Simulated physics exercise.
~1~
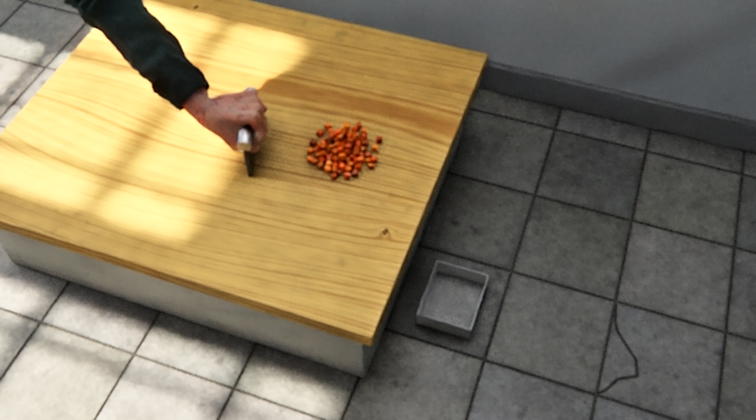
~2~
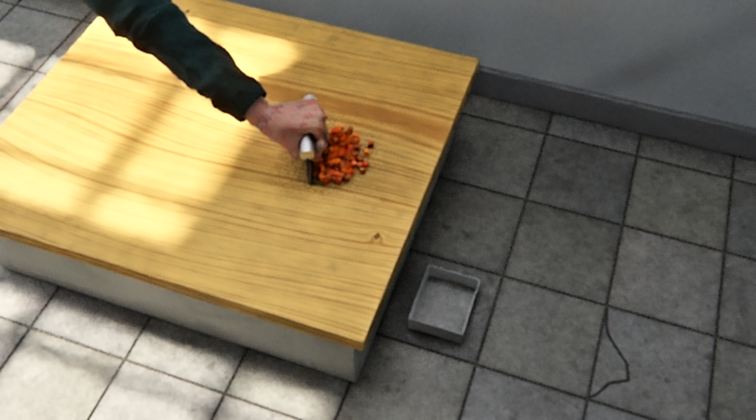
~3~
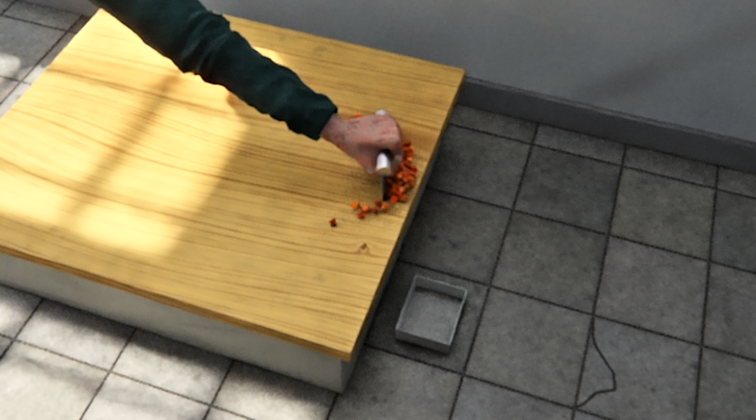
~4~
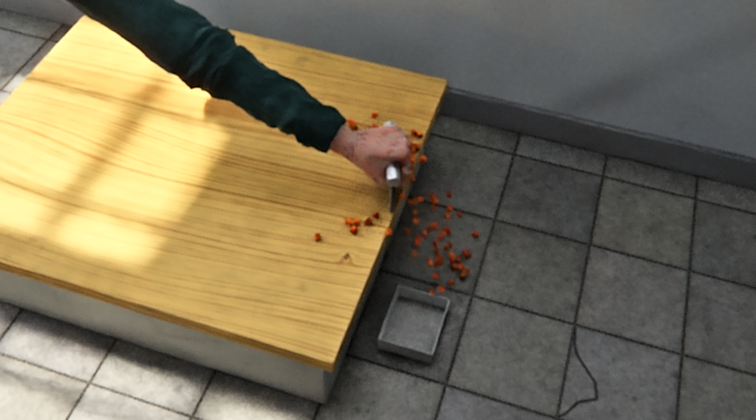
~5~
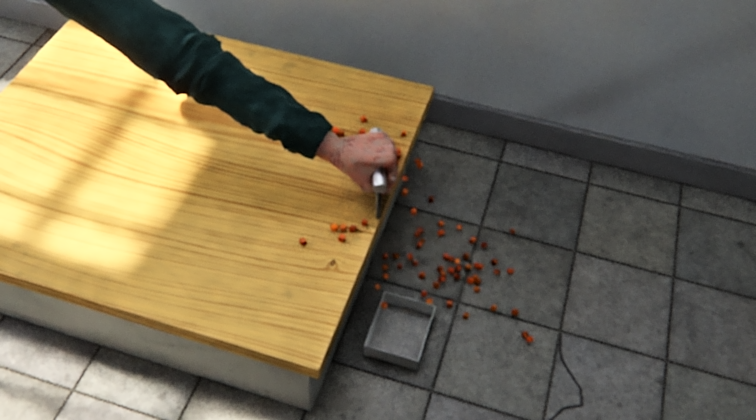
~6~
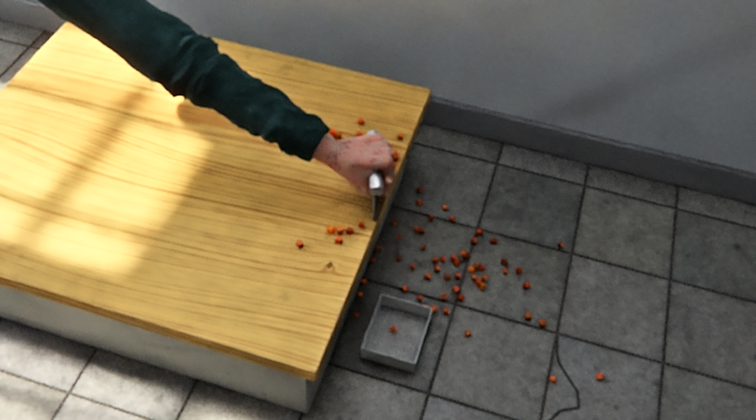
A hand in a dark green sleeve holds a scraper on a low, pale wooden platform, seen from above, beside a heap of small orange carrot cubes. A white tin sits on the grey tiled floor just off the platform's right side, near a thin dark cord. The hand pushes the scraper rightward into the heap and drives the cubes toward the edge, where it stops. Many cubes tumble over and scatter across the tiles, nearly all missing the tin. In the end, a good part of them remains on the wood around the still hand.
